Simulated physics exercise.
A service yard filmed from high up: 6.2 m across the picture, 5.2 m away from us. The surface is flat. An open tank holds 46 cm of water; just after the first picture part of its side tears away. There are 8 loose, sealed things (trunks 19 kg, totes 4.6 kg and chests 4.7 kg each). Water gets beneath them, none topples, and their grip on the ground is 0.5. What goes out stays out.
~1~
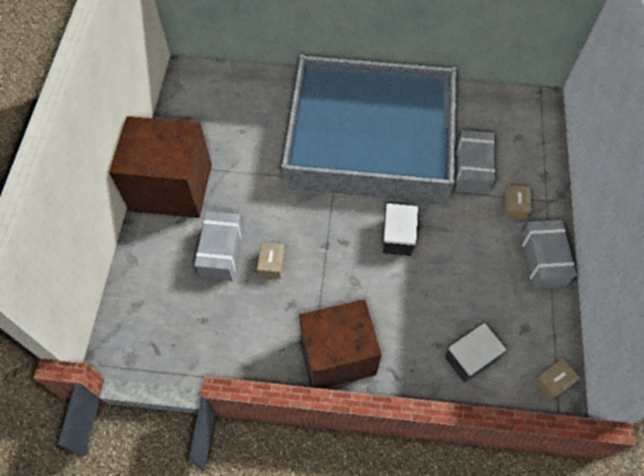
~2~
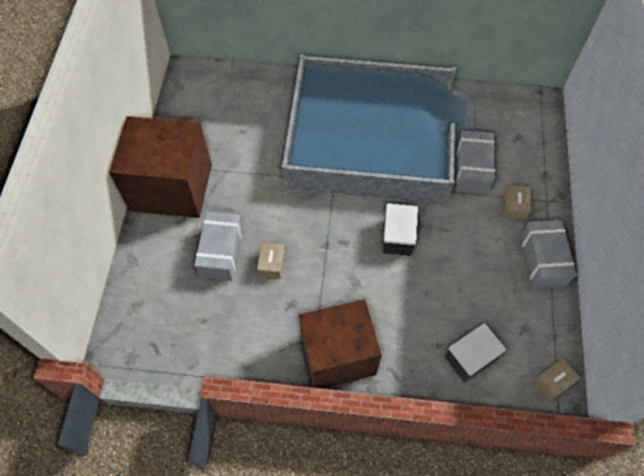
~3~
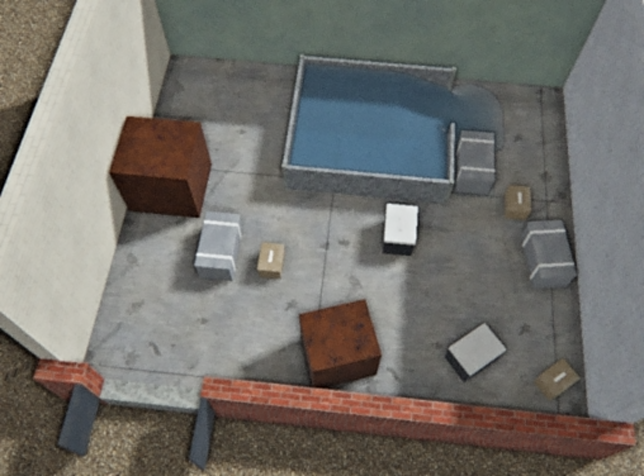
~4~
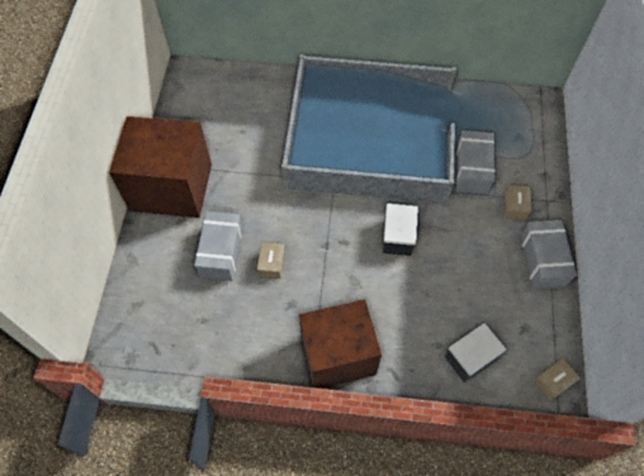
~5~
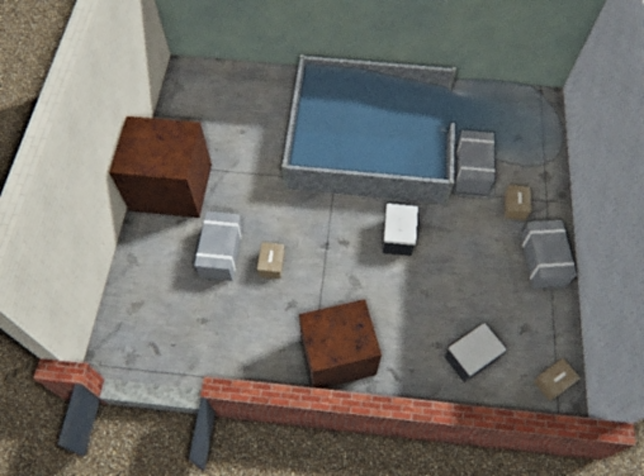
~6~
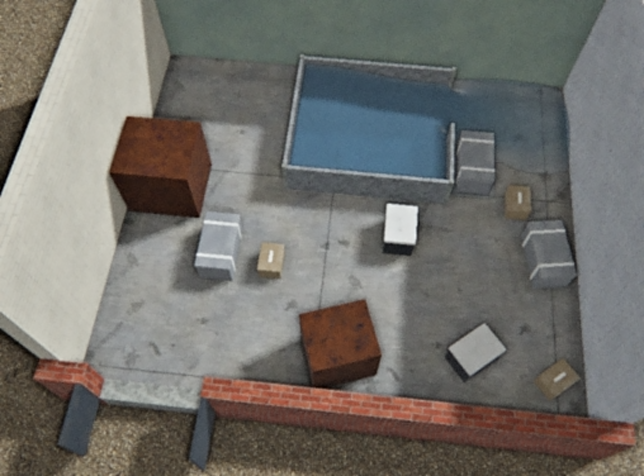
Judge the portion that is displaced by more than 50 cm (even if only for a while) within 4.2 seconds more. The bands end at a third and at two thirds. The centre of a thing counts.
Share: Between one and two thirds.
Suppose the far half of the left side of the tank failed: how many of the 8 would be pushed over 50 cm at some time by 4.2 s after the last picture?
In that case 1 of them.
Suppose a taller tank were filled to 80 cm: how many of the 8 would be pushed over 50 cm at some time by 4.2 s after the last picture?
In that case 5 of them.
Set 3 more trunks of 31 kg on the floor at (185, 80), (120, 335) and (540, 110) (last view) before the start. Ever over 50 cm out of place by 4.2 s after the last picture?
In that order: Less, less, more.
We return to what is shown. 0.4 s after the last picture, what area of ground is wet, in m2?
Some 7.0 m2.
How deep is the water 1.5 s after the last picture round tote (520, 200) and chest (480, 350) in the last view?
About 4 and 0 cm.
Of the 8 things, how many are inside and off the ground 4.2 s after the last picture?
At that moment 3.
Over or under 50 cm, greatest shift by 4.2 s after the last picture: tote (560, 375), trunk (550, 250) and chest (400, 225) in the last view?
In turn: More, more, short of it.
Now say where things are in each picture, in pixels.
The first frame shows a trunk at (552, 248), on the bottom; a trunk at (218, 240) rests on the ground; water covers 4.0 m2; 0 of 8 have shifted.
The second frame shows a trunk at (552, 248), on the bottom; a trunk at (218, 240) rests on the ground; water covers 4.4 m2; 0 of 8 have shifted.
The third frame shows a trunk at (552, 248), on the bottom; a trunk at (218, 240), on the bottom; water covers 5.0 m2; 0 of 8 have shifted.
The fourth frame shows a trunk at (552, 248), on the bottom; a trunk at (218, 240) rests on the ground; water covers 5.7 m2; 0 of 8 have shifted.
The fifth frame shows a trunk at (552, 248) rests on the ground; a trunk at (218, 240), on the bottom; 6.4 m2 under water; 0 of 8 have shifted.
The sixth frame shows a trunk at (552, 248) rests on the ground; a trunk at (218, 240), on the bottom; water covers 6.8 m2; 0 of 8 have shifted.
Then, 0.4 s after the last picture 0 of 8 are over 50 cm from their spots; 0 afloat.
Then, 1.5 s after the last picture 0 of 8 are over 50 cm from their spots; 0 afloat.
Then, 2.8 s after the last picture 2 of 8 are over 50 cm from their spots; 1 afloat.
Then, 4.2 s after the last picture 4 of 8 are over 50 cm from their spots, and 4 have been at some point; 3 afloat.
